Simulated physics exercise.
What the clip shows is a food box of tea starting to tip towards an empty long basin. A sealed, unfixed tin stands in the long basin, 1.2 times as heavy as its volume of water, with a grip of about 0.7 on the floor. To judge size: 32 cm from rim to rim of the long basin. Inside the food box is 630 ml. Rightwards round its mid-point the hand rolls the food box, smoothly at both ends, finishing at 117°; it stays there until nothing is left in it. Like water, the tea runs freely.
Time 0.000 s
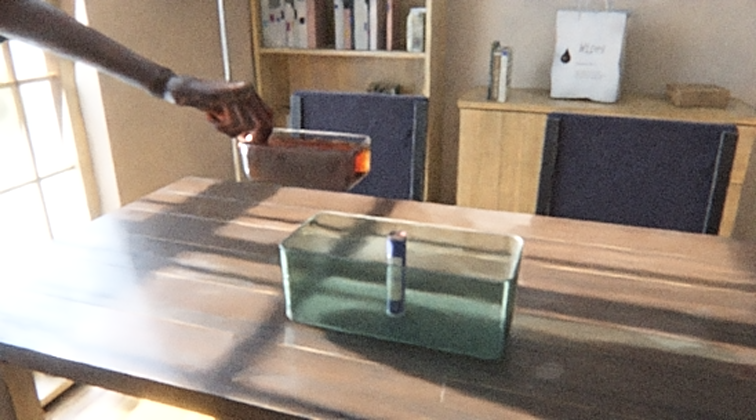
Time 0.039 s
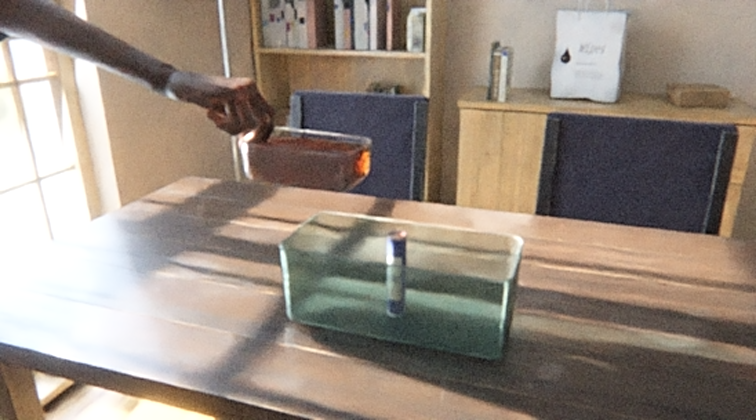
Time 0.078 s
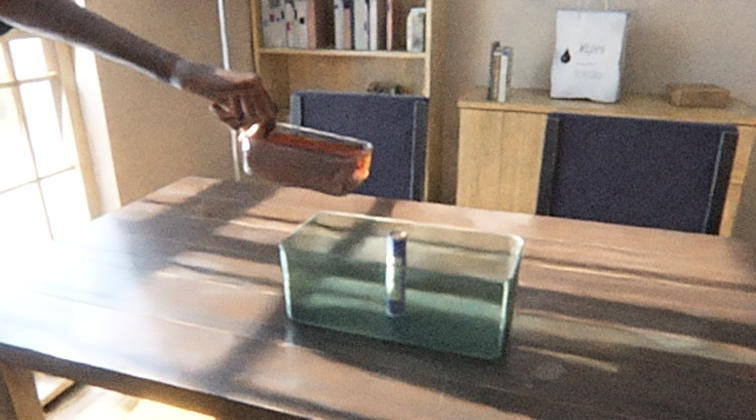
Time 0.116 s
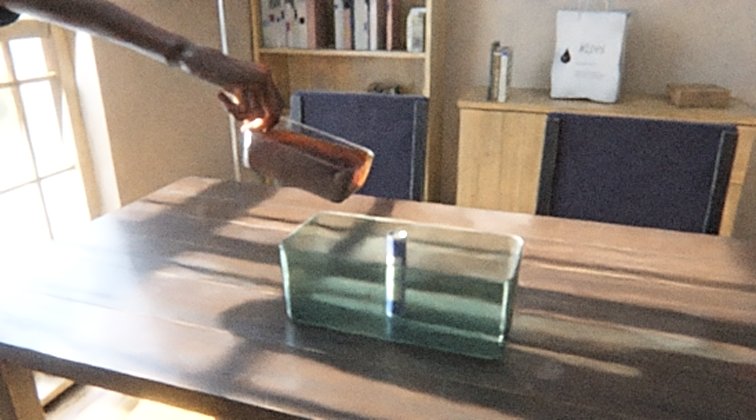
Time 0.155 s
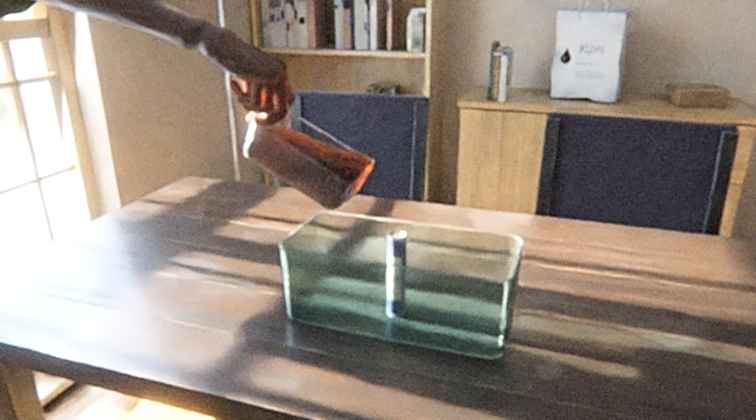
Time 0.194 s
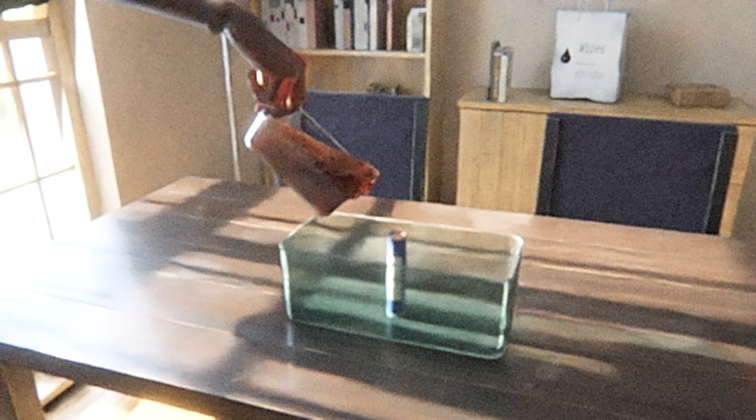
The clip opens with a hand holding a clear box of reddish-brown tea almost level above a greenish long basin on a wooden table, a small tin visible at the basin. The hand rolls the box rightwards, slowly then more steeply, and tea starts running over its lowered right rim.
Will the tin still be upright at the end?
No.
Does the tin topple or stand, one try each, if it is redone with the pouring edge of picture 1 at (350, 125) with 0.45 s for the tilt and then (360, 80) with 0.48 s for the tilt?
First it topples; then it stays up.
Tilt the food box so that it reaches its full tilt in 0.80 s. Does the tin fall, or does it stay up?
It stays steady, then.
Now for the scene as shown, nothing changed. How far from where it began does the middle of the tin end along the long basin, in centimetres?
Roughly 9.5 cm.
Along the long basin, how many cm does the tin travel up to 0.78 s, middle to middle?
Near 6 cm.
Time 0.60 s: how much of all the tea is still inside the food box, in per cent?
Remaining share: Approx. 1 %.
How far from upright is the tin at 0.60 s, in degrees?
It sits at roughly 15°.
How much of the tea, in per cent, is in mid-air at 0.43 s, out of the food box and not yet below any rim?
About 3 per cent.
Then, 0.43 s in, the tilt is 114° and 8 per cent is still to pour; the tin stands where it began.
Then, 0.60 s in, the tilt is 117° and 1 per cent is still to pour; the tin leans 13°.
Then, 0.78 s in, the tilt is 117° and 0 per cent is still to pour; the tin leans 40°.
Then, 0.98 s in, the tilt is 117° and 0 per cent is still to pour; the tin lies on its side.
Finally, the tin lies on its side.
